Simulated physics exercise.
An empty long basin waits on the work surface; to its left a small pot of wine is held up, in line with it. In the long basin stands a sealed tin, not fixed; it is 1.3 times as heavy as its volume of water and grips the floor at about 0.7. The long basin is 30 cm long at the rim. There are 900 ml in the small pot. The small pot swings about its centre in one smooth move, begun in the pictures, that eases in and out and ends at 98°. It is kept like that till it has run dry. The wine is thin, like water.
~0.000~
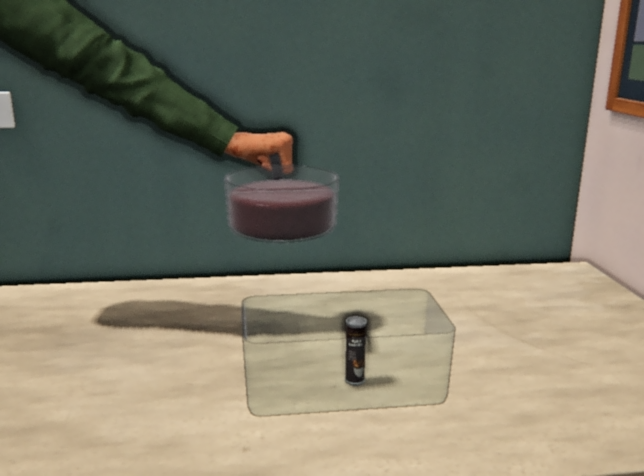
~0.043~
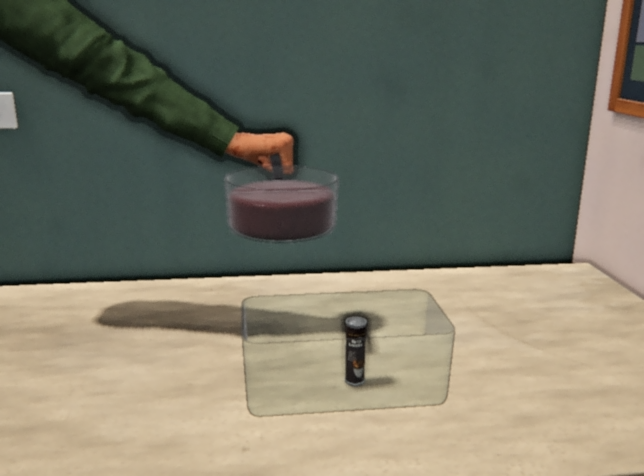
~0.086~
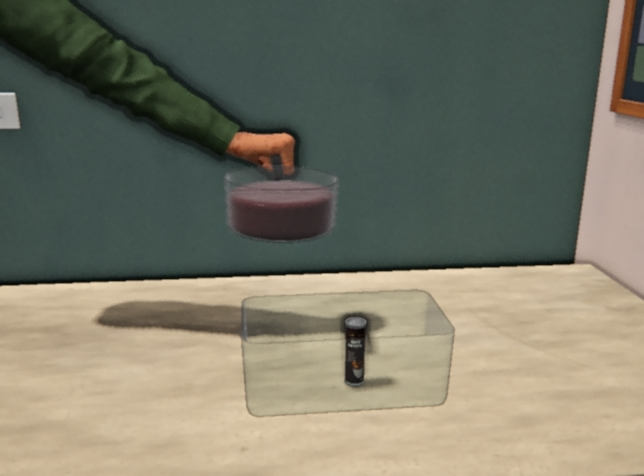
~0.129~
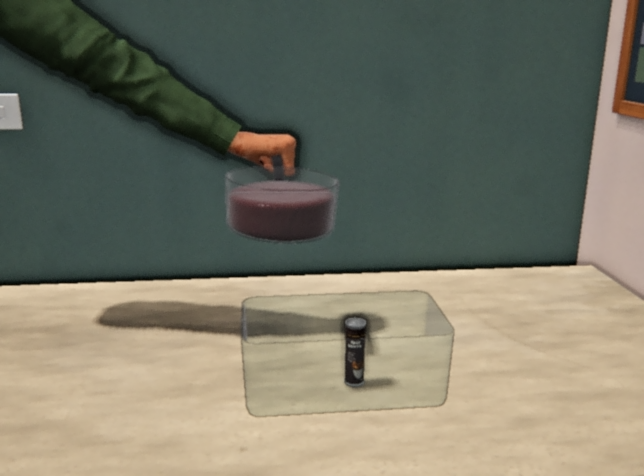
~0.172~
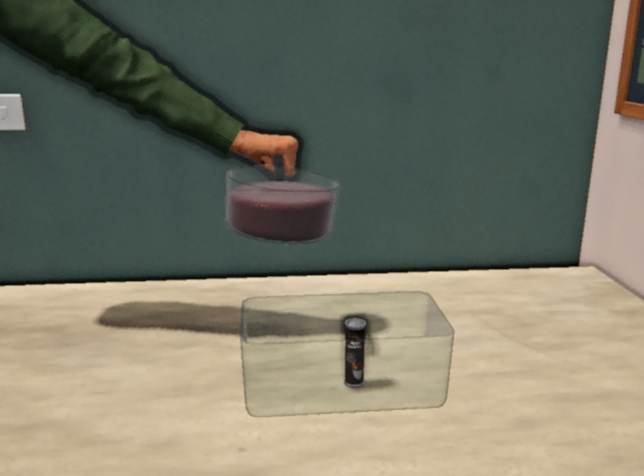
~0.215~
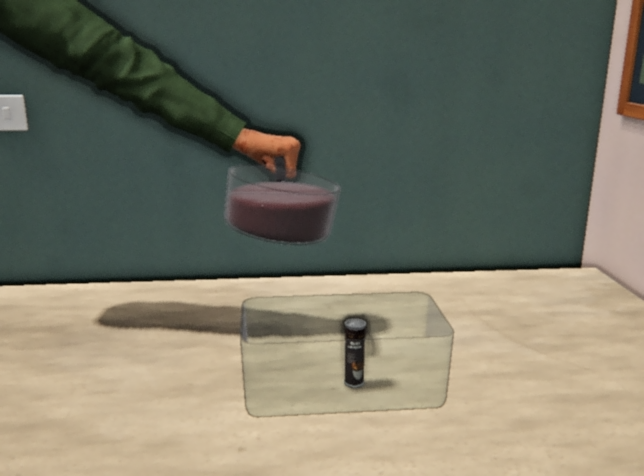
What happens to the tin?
The tin remains upright.
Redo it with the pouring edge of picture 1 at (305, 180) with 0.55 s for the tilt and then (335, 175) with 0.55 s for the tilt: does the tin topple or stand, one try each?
First it goes over; then it stays up.
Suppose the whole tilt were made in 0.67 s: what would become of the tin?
Then it remains upright.
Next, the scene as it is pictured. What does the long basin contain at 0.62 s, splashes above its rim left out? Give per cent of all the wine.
About 4 per cent.
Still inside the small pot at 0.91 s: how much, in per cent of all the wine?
About 14 per cent.
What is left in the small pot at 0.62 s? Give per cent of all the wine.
Near 64 in a hundred.
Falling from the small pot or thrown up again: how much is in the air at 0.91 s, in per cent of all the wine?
Near 16 in a hundred.
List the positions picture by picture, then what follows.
It leans 0°; its right rim is at (337, 177); the wine meets the walls at (228, 192) and (334, 190); the long basin's rim runs from (243, 320) to (441, 310); the tin's top is at (356, 324), in the first picture.
It leans 0°; its right rim is at (337, 178); the wine meets the walls at (228, 193) and (334, 190), in the second picture.
It leans 2°; its right rim is at (337, 179); the wine meets the walls at (228, 192) and (334, 190), in the third picture.
It leans 4°; its right rim is at (337, 182); the wine meets the walls at (229, 192) and (334, 192), in the fourth picture.
It leans 6°; its right rim is at (338, 185); the wine meets the walls at (229, 192) and (334, 193), in the fifth picture.
It leans 10°; its right rim is at (339, 188); the wine meets the walls at (229, 193) and (335, 194), in the sixth picture.
After 0.62 s the tilt is 62° and 64 per cent is still to pour; the tin stands where it began.
After 0.91 s the tilt is 94° and 14 per cent is still to pour; the tin stands where it began.
After 1.22 s the tilt is 98° and 2 per cent is still to pour; the tin stands where it began.
After 1.55 s the tilt is 98° and 0 per cent is still to pour; the tin stands where it began.
In the end the tin stands where it began.
